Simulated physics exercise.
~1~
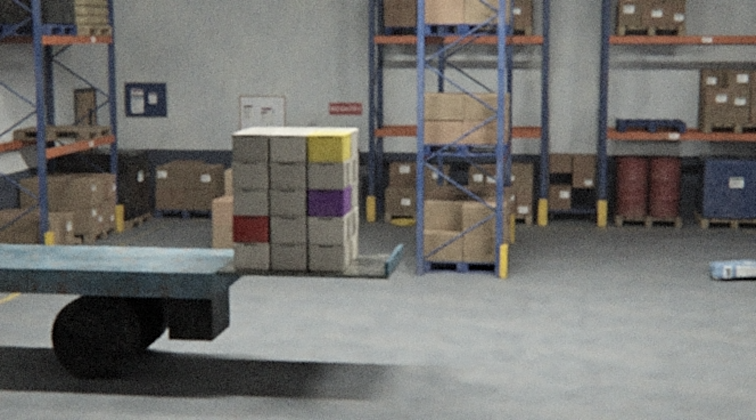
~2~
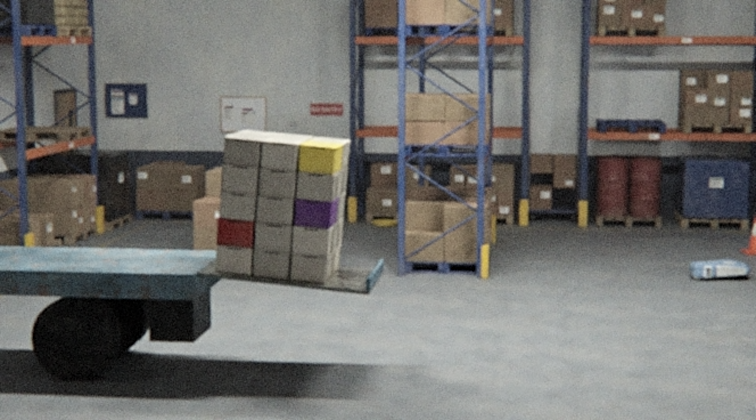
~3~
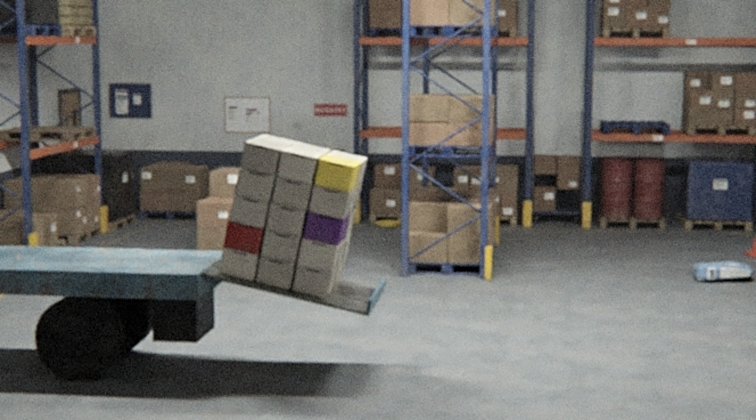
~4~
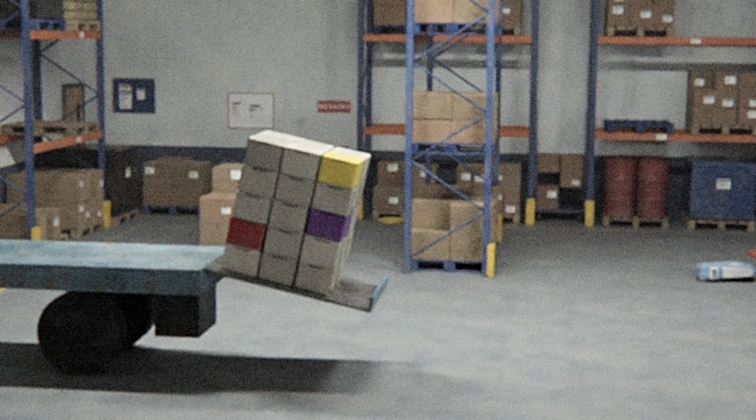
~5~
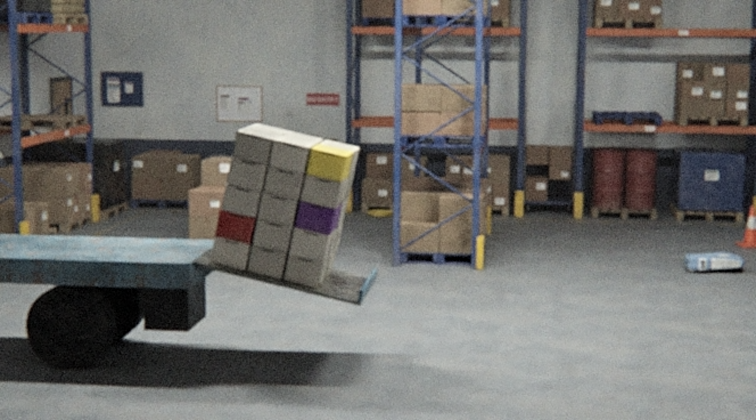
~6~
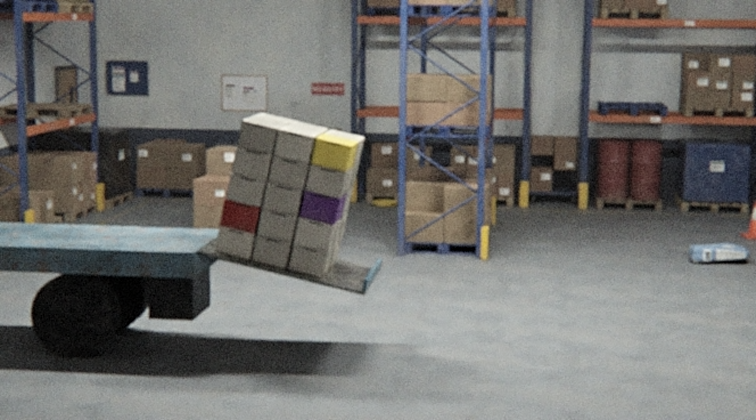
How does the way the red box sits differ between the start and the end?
At the start the red box sits upright, and by the end it is leaning over to the right along with the tilted flap.
